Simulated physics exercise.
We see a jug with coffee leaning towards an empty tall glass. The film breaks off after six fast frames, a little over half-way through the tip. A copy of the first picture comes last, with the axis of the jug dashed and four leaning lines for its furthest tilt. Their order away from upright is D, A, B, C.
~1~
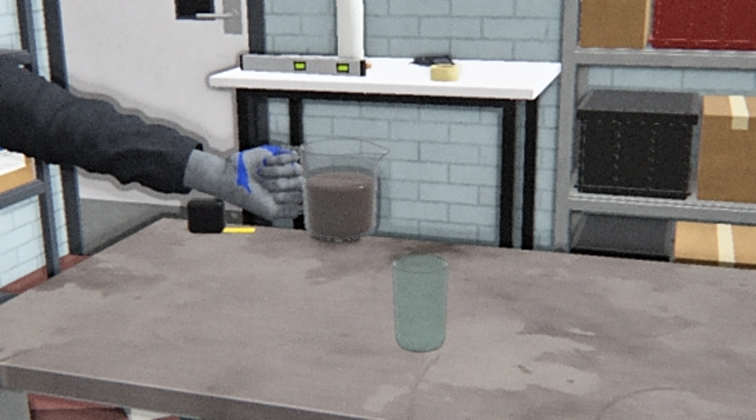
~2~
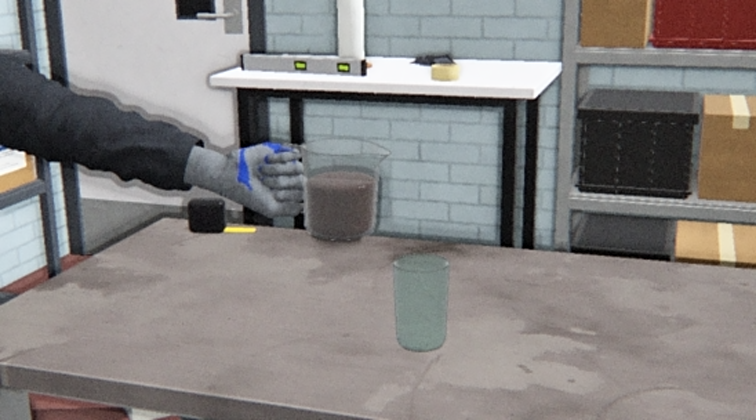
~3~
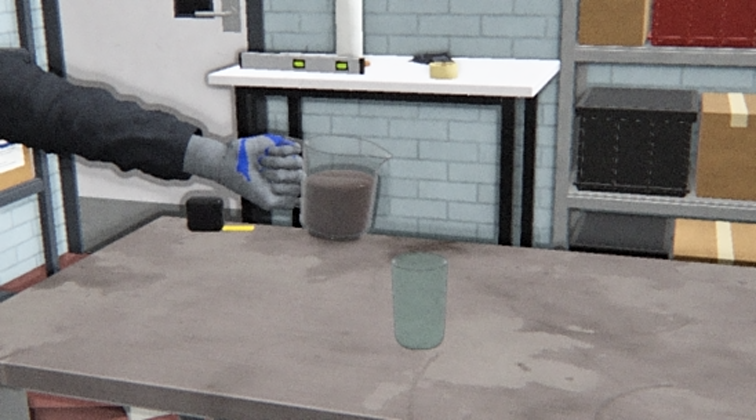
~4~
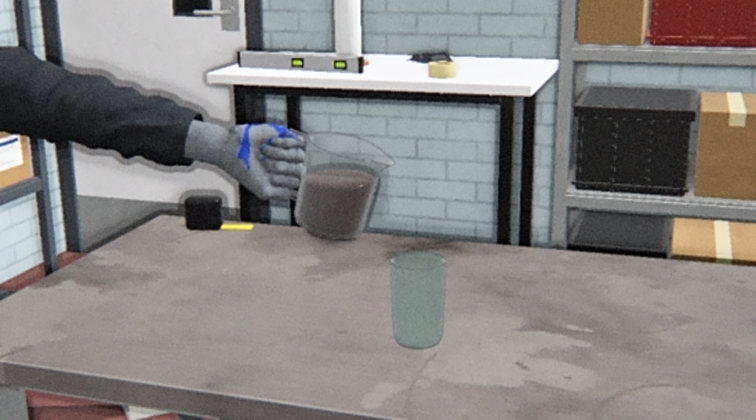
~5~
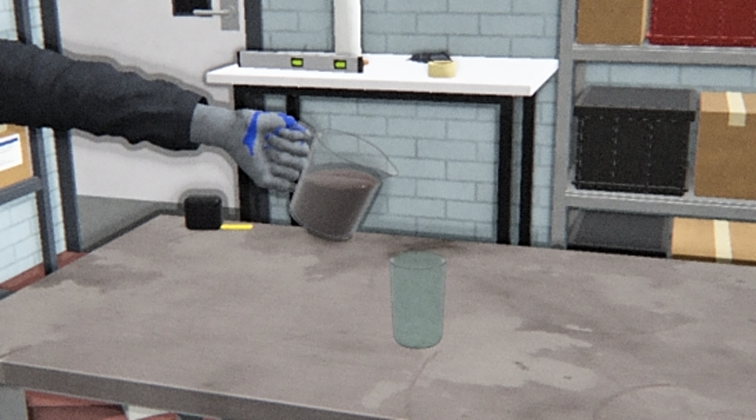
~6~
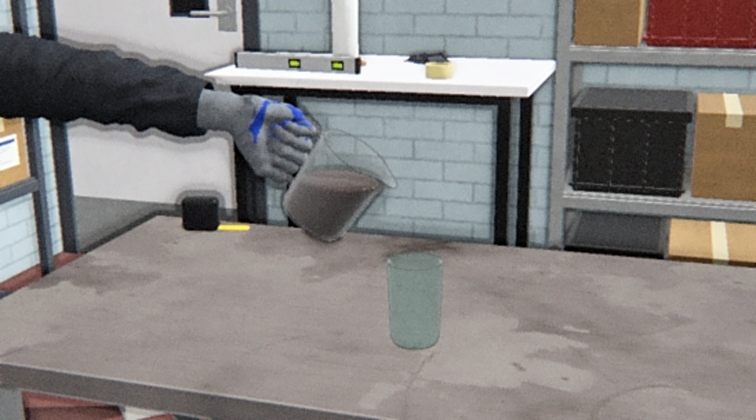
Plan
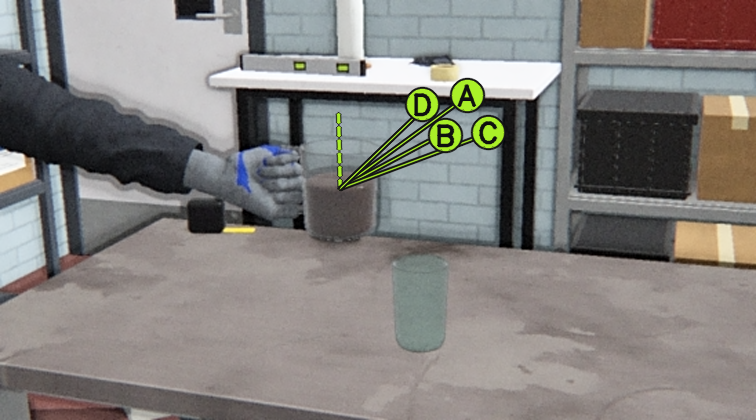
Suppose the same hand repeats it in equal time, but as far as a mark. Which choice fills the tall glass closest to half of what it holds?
Line C.
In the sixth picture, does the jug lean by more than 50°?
No, it does not.
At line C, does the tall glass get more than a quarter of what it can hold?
Yes.
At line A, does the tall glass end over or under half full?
Under.
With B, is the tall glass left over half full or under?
Under half.
On the marked copy, A at (454, 105); B at (428, 141); C at (472, 139); D at (412, 119).
If A is chosen, the tall glass ends with about 17 % of what it can hold.
If B is chosen, the tall glass ends with about 32 % of what it can hold.
If C is chosen, the tall glass ends with about 49 % of what it can hold.
If D is chosen, the tall glass ends with about 7 % of what it can hold.
